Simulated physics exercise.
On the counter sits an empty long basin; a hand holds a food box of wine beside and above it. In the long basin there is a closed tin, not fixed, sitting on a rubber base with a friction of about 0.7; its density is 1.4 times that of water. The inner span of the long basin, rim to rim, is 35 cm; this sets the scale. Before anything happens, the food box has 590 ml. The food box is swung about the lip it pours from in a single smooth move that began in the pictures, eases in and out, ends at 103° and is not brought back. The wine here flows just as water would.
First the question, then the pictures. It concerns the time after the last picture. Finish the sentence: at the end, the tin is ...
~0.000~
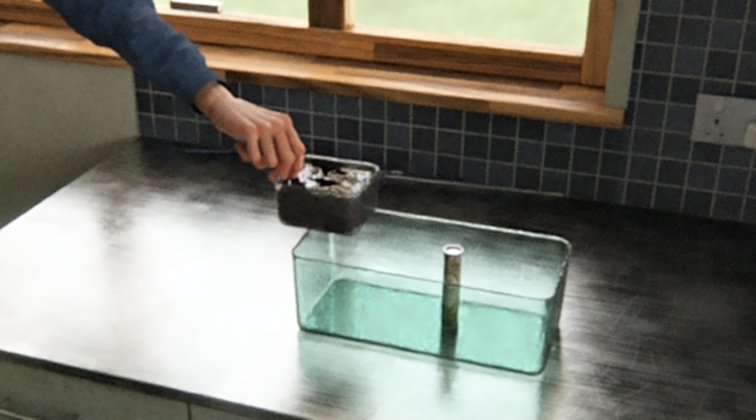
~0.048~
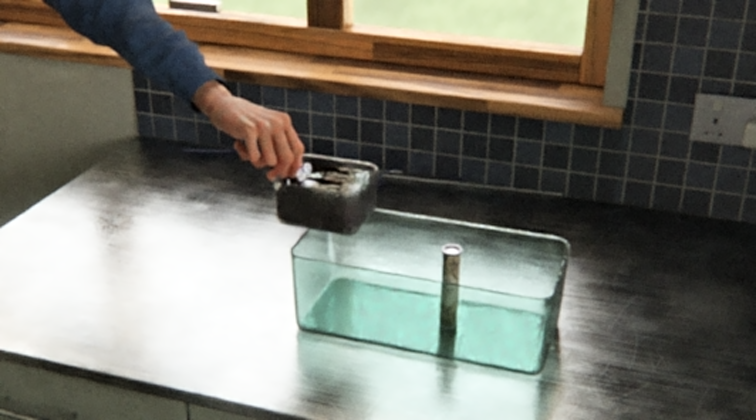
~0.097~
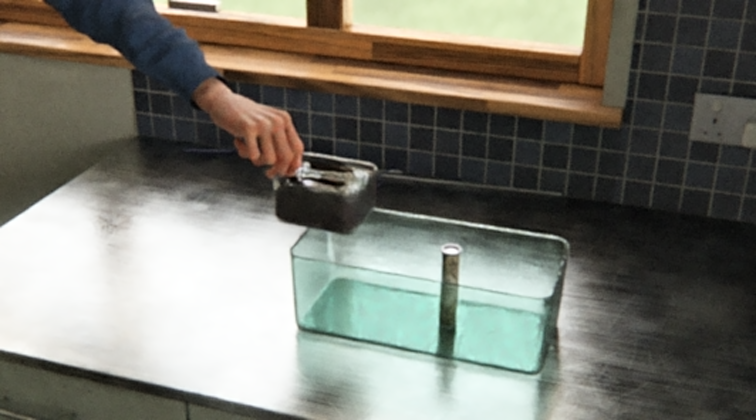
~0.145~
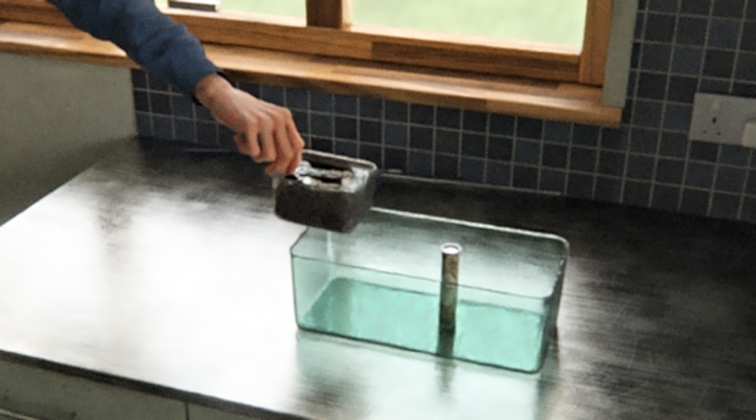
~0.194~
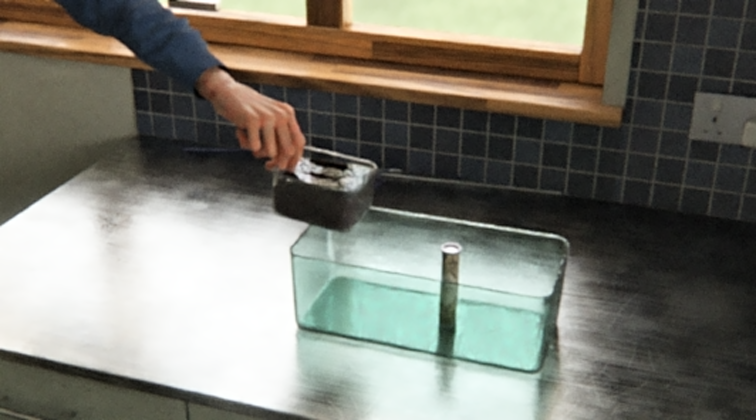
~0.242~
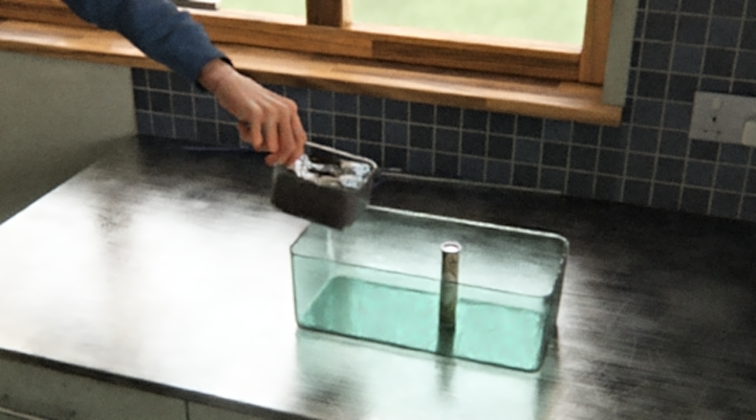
Standing on its base.
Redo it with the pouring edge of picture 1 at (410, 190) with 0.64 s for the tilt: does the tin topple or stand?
After that, the tin stays vertical.
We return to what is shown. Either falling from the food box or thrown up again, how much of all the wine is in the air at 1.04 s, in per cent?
Some 9 % is up in the air.
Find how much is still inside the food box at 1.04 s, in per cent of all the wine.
About 12 per cent.
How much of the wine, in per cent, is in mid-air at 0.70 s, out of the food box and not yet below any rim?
Near 28 per cent of it all.
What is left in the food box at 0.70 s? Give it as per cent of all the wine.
Close to 58 percent of the liquid remains at that time.
By 0.70 s the tilt is 59° and 57 per cent is still to pour; the tin stands where it began.
By 1.04 s the tilt is 94° and 11 per cent is still to pour; the tin stands where it began.
By 1.40 s the tilt is 103° and 0 per cent is still to pour; the tin stands where it began.
By 1.78 s the tilt is 103° and 0 per cent is still to pour; the tin stands where it began.
At rest the tin stands where it began.
